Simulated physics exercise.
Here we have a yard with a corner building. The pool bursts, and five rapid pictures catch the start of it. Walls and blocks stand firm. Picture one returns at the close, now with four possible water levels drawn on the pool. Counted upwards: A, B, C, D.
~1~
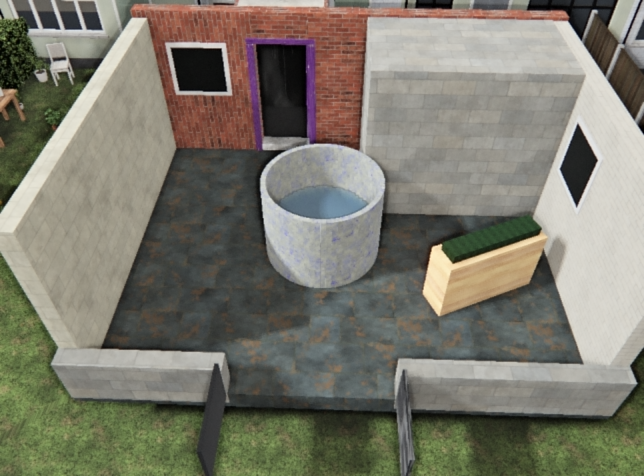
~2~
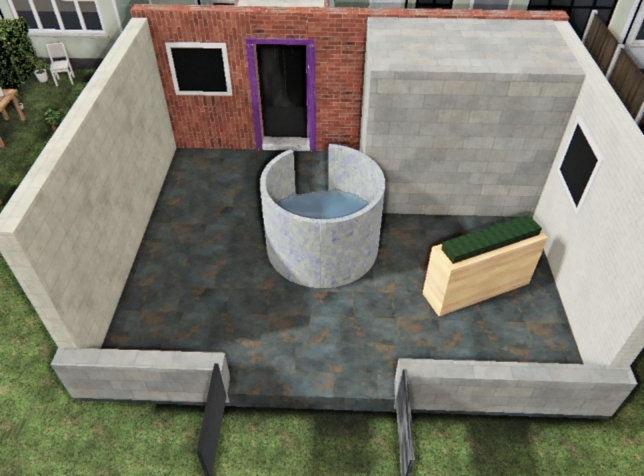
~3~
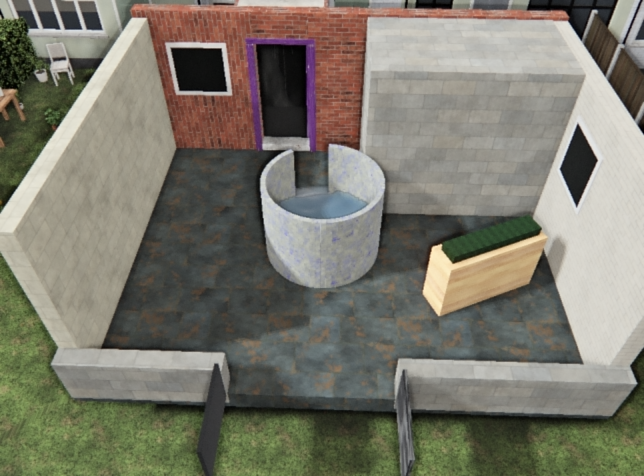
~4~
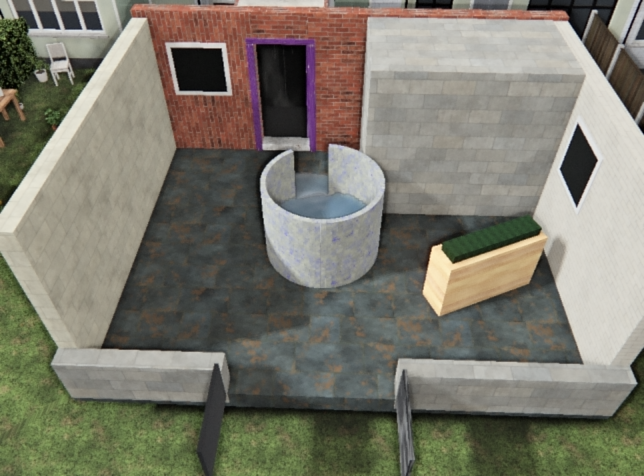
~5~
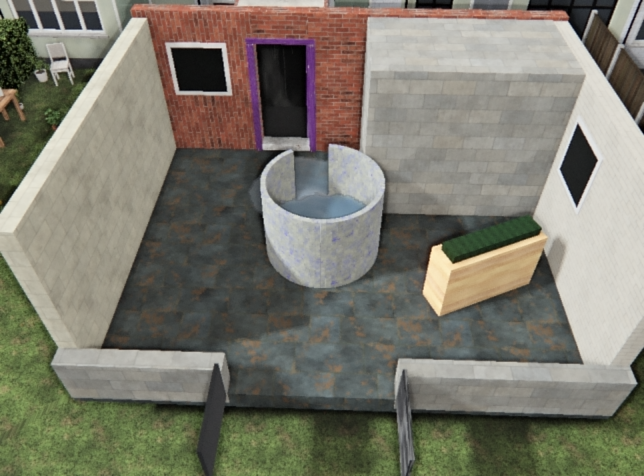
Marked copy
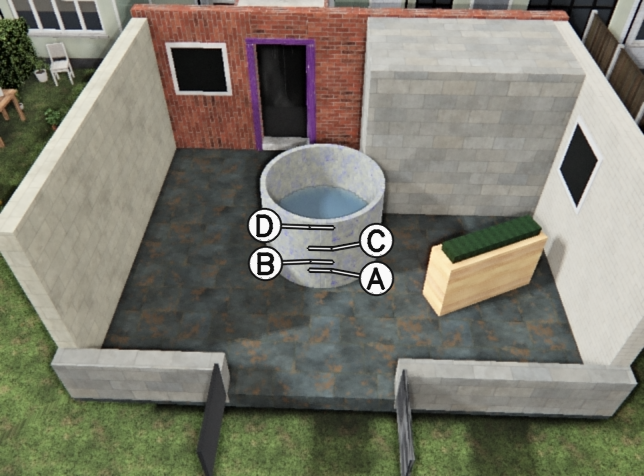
Water slips out through a gap that opens in the round stone pool's back wall.
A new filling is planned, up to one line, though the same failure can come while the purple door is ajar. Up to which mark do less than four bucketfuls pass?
Take A.
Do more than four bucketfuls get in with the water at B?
Yes.
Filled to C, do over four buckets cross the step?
Yes.
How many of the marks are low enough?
One of the four.
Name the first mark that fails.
B it is.
In white, A at (320, 270); B at (320, 261); C at (320, 248); D at (320, 227); from the bottom up A, B, C, D.
If A is chosen, a bucket or two gets in.
If B is chosen, about 9 bucketfuls get in.
If C is chosen, dozens of bucketfuls pour in.
If D is chosen, dozens of bucketfuls pour in.
